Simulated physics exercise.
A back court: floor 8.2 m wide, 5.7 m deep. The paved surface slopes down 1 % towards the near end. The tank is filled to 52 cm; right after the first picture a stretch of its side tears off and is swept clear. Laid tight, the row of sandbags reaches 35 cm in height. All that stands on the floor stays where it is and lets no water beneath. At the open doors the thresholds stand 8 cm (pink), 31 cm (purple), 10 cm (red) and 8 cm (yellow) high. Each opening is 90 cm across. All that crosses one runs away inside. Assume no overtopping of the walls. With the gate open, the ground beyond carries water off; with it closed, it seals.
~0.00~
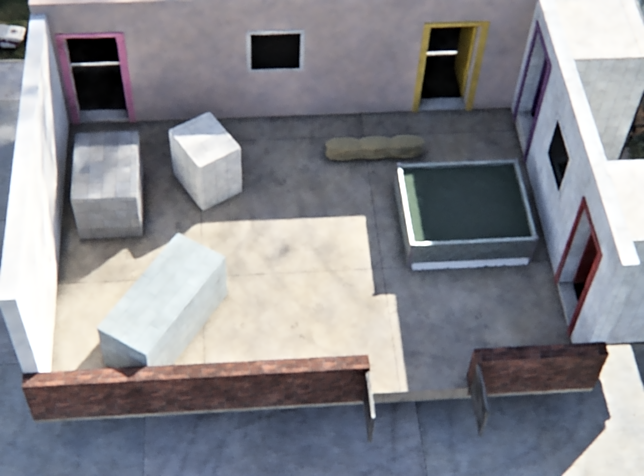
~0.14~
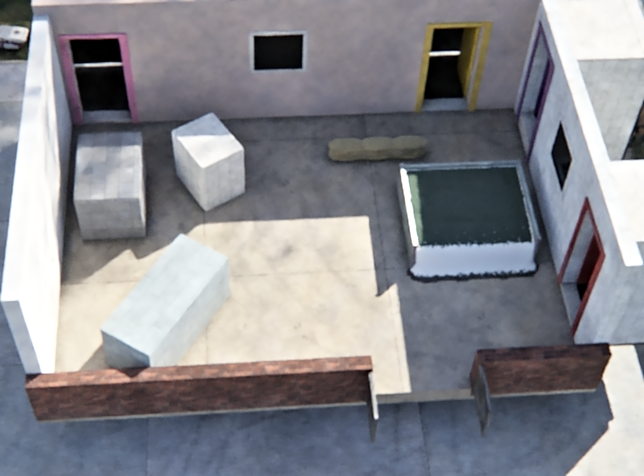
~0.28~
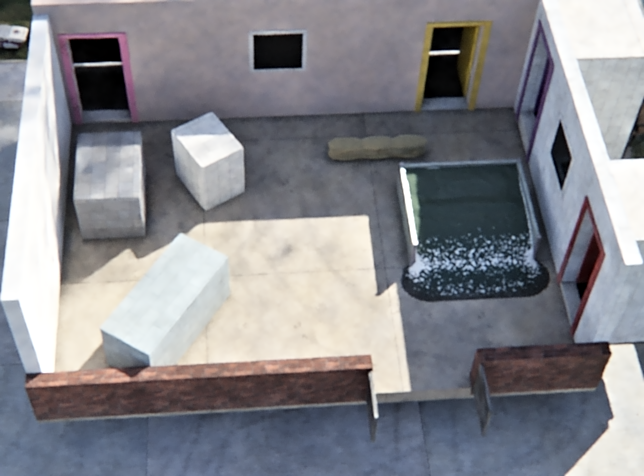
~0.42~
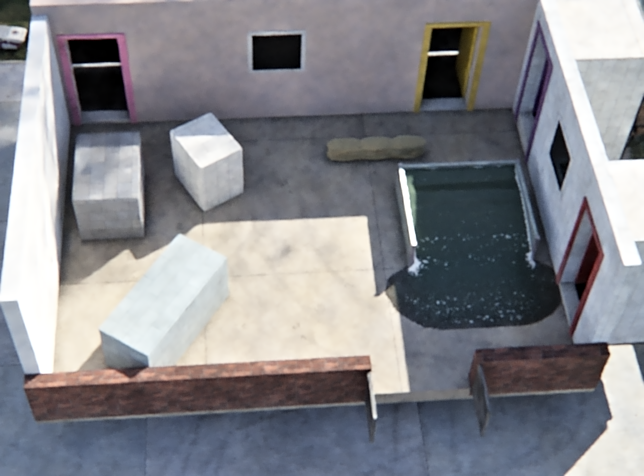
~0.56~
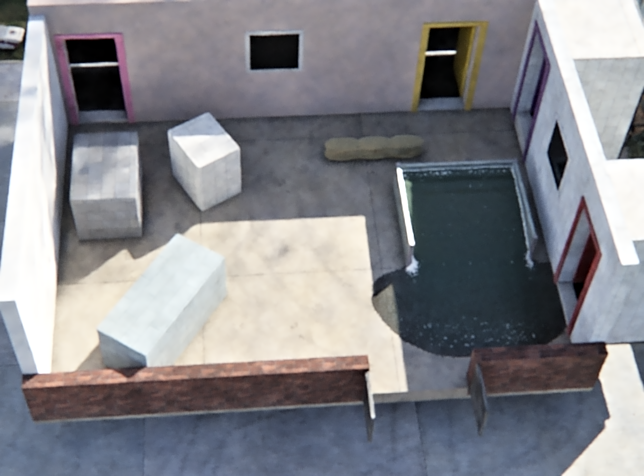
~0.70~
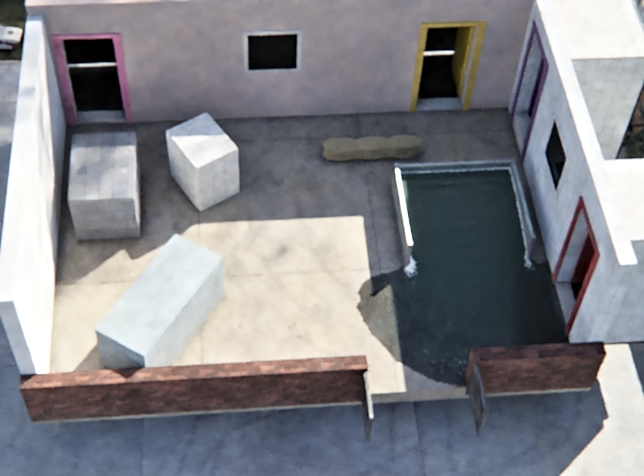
To begin with, dark water sits still in a raised rectangular tank at the right of a walled courtyard. The tank's near side gives way and water pours out, foaming across the paving. The dark sheet then spreads toward the viewer and slightly left, reaching the low brick wall.
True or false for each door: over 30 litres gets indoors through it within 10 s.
Pink door - false, purple door - false, red door - true, yellow door - false.
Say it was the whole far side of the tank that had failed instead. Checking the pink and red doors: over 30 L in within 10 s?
Against that limit the pink door gives a lower amount and the red door gives a lower amount.
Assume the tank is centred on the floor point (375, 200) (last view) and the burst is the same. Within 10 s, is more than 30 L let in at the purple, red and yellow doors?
Result - purple door does not exceed it, red door does not exceed it, yellow door does not exceed it.
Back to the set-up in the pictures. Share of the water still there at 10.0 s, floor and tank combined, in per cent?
Roughly 56 in a hundred.
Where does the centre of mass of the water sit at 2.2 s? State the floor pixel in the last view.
Around (475, 295).
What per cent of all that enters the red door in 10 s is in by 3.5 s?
Around 85 percent.
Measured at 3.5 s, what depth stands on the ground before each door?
Door by door, in cm: Pink reads 0, purple reads 0, red reads 16, yellow reads 0.
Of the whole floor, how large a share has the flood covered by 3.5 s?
Near 25 per cent is wet.
After 1.4 s water covers 20 % of the floor and is deepest (40 cm) near (557, 369); pink door not reached, purple door not reached, red door 13 cm at the sill, 0 L in, yellow door not reached.
After 2.2 s water covers 20 % of the floor and is deepest (34 cm) near (568, 368); pink door not reached, purple door not reached, red door 20 cm at the sill, 11 L in, yellow door not reached.
After 3.5 s water covers 25 % of the floor and is deepest (16 cm) near (557, 369); pink door not reached, purple door not reached, red door 16 cm at the sill, 64 L in, yellow door not reached.
After 6.0 s water covers 40 % of the floor and is deepest (14 cm) near (167, 392); pink door not reached, purple door 3 cm at the sill, 0 L in, red door 7 cm at the sill, 77 L in, yellow door 3 cm at the sill, 0 L in.
After 10.0 s water covers 55 % of the floor and is deepest (7 cm) near (167, 392); pink door not reached, purple door 2 cm at the sill, 0 L in, red door 5 cm at the sill, 78 L in, yellow door 1 cm at the sill, 0 L in.
